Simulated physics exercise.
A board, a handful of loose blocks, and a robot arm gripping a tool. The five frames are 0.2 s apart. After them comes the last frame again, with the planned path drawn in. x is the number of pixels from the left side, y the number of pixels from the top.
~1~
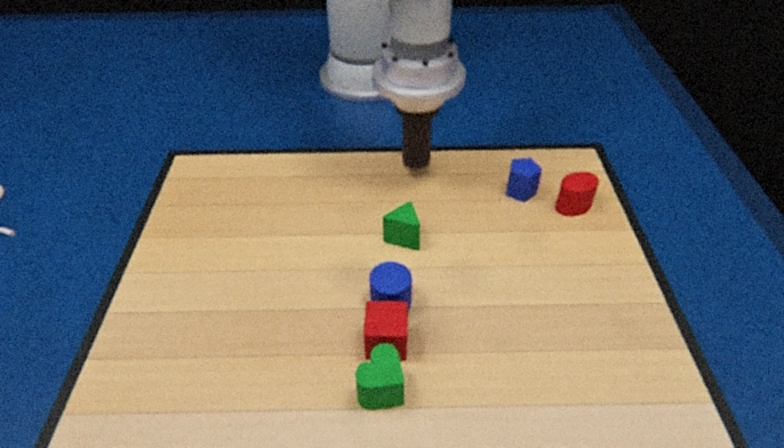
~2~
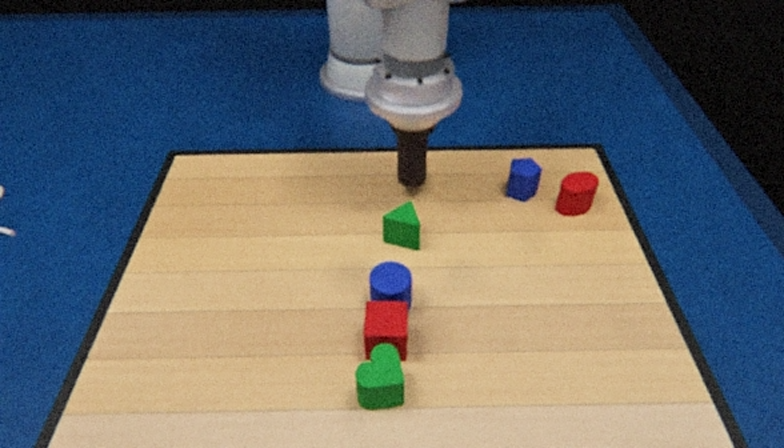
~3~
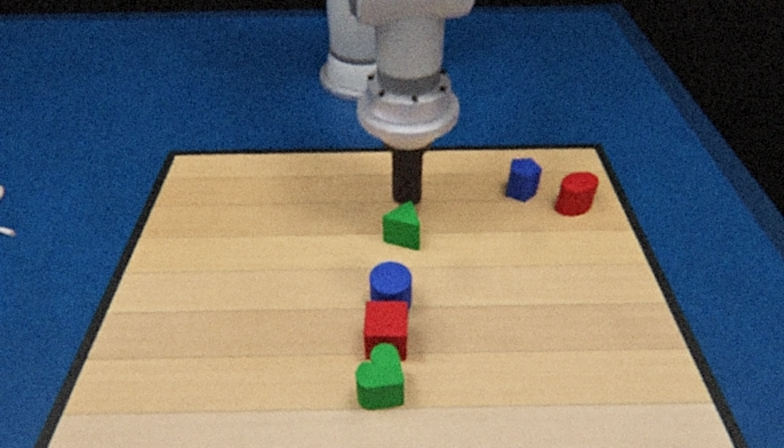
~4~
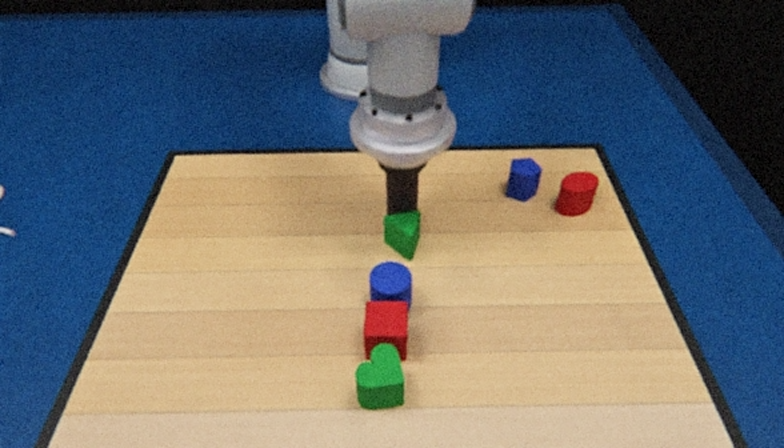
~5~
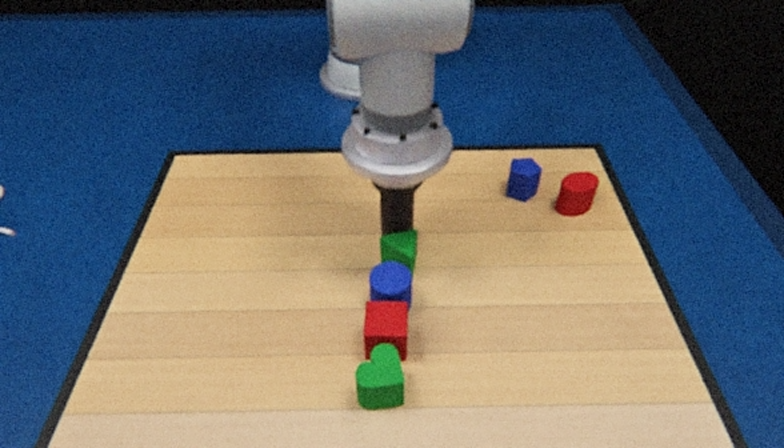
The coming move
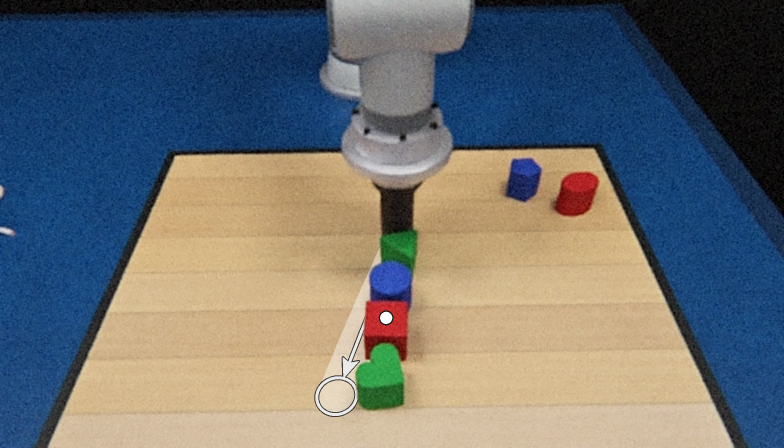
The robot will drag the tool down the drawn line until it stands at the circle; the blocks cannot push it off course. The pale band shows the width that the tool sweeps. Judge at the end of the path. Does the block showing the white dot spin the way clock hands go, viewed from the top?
Yes - that is the case.
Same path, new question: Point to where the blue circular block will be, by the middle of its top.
I'd say the blue circular block ends with its top centre at (404, 304).
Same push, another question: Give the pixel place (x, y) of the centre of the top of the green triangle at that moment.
Final place: (416, 264).
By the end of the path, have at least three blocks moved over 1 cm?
Going by the path, yes.
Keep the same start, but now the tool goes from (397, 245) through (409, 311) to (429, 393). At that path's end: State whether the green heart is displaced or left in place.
Gets moved.
The line goes from (397, 245) to (337, 396); the dot is on the red square.
The first path, step by step. One third of the way, tool (379, 277); red square (384, 325); blue circular block (395, 290); green triangle (415, 264), turned 35° anticlockwise.
Two thirds of the way, tool (358, 326); green heart (376, 386); red square (389, 341), turned 30° clockwise; blue circular block (404, 304); green triangle (416, 264), turned 35° anticlockwise.
At the end, tool (335, 385); green heart (376, 386); red square (391, 343), turned 20° clockwise; blue circular block (404, 304); green triangle (416, 264), turned 35° anticlockwise.
